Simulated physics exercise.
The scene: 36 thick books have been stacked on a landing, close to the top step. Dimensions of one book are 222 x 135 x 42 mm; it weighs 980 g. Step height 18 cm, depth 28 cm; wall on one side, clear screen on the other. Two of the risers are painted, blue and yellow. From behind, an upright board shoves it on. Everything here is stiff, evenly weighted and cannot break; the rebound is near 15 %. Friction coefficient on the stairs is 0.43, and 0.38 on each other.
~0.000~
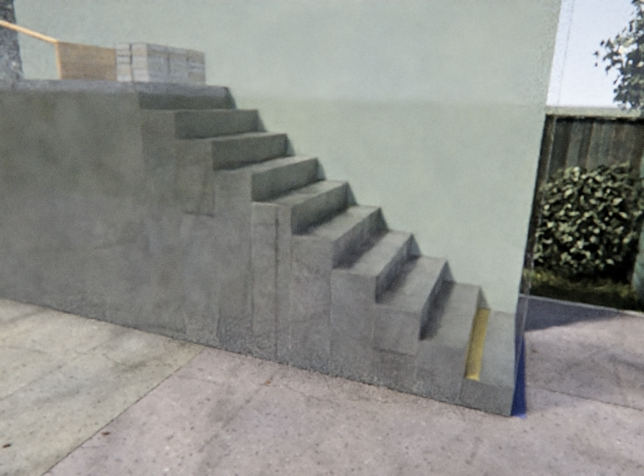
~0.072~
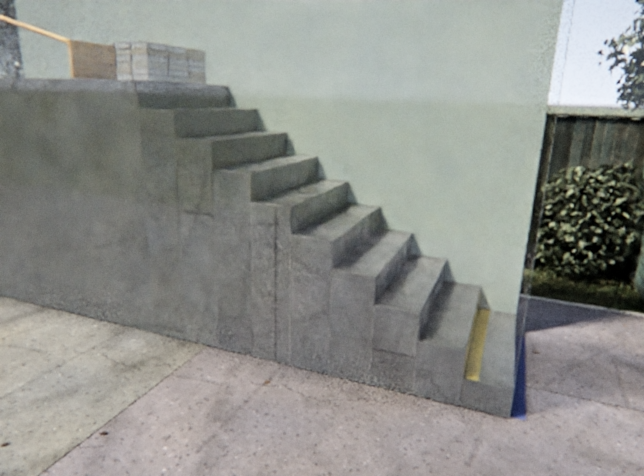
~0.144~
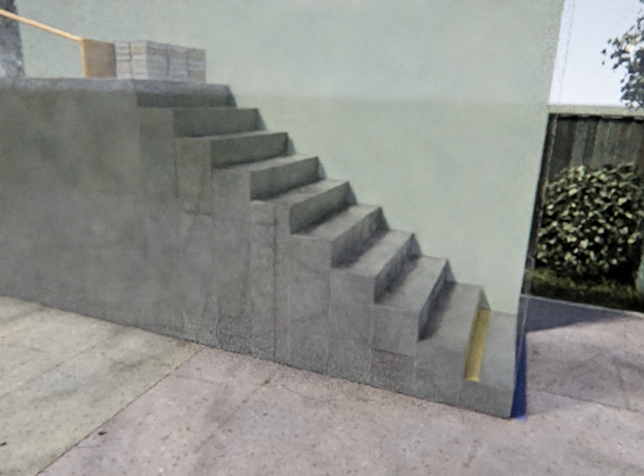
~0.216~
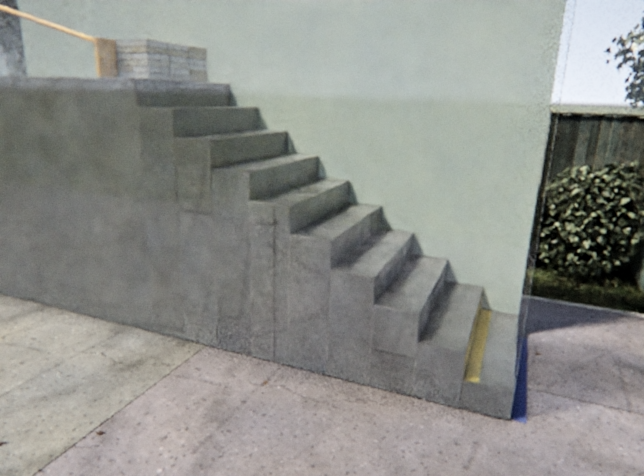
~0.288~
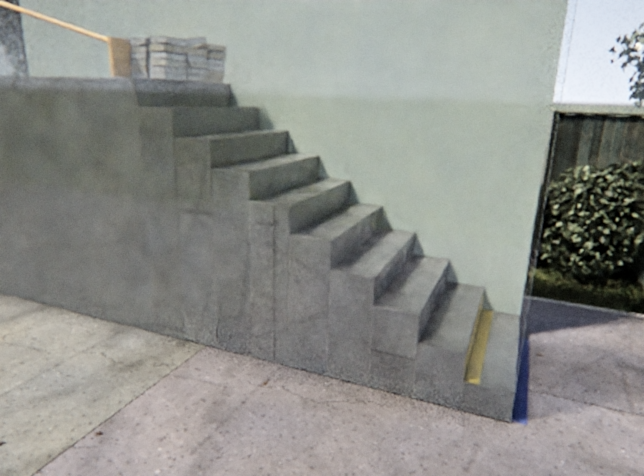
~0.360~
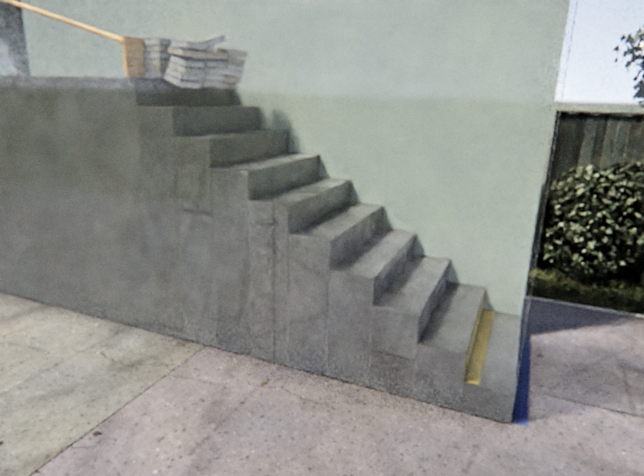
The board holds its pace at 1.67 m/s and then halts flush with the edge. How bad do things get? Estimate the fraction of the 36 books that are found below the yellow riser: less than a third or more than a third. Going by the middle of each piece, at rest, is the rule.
I would say under a third.
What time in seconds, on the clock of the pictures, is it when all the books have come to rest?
It all settles by about 3.5 s.
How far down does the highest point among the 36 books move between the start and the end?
About 48 cm.
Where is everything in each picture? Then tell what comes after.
In the first picture (places mark the middle of the side facing us; the camera moves round a little), board (56, 49) 70 cm from the edge; yellow riser, near end, (474, 371); blue riser, near end, (519, 408); nothing disturbed.
In the second picture, board (69, 48) 58 cm from the edge.
In the third picture, board (82, 46) 46 cm from the edge.
In the fourth picture, board (96, 46) 34 cm from the edge; 36 disturbed, none below the yellow riser.
In the fifth picture, board (110, 45) 22 cm from the edge; steepest lean 12°, the book at (197, 41); 36 disturbed, none below the yellow riser.
In the sixth picture, board (123, 44) 10 cm from the edge; yellow riser, near end, (474, 375); blue riser, near end, (521, 415); steepest lean 21°, the book at (229, 86); 36 disturbed, none below the yellow riser.
After 0.46 s, none of the 36 books below the yellow riser, 36 disturbed.
After 1.56 s, 6 of the 36 books below the yellow riser.
At rest (3.8 s), 6 of the 36 books below the yellow riser. That is 17 per cent.
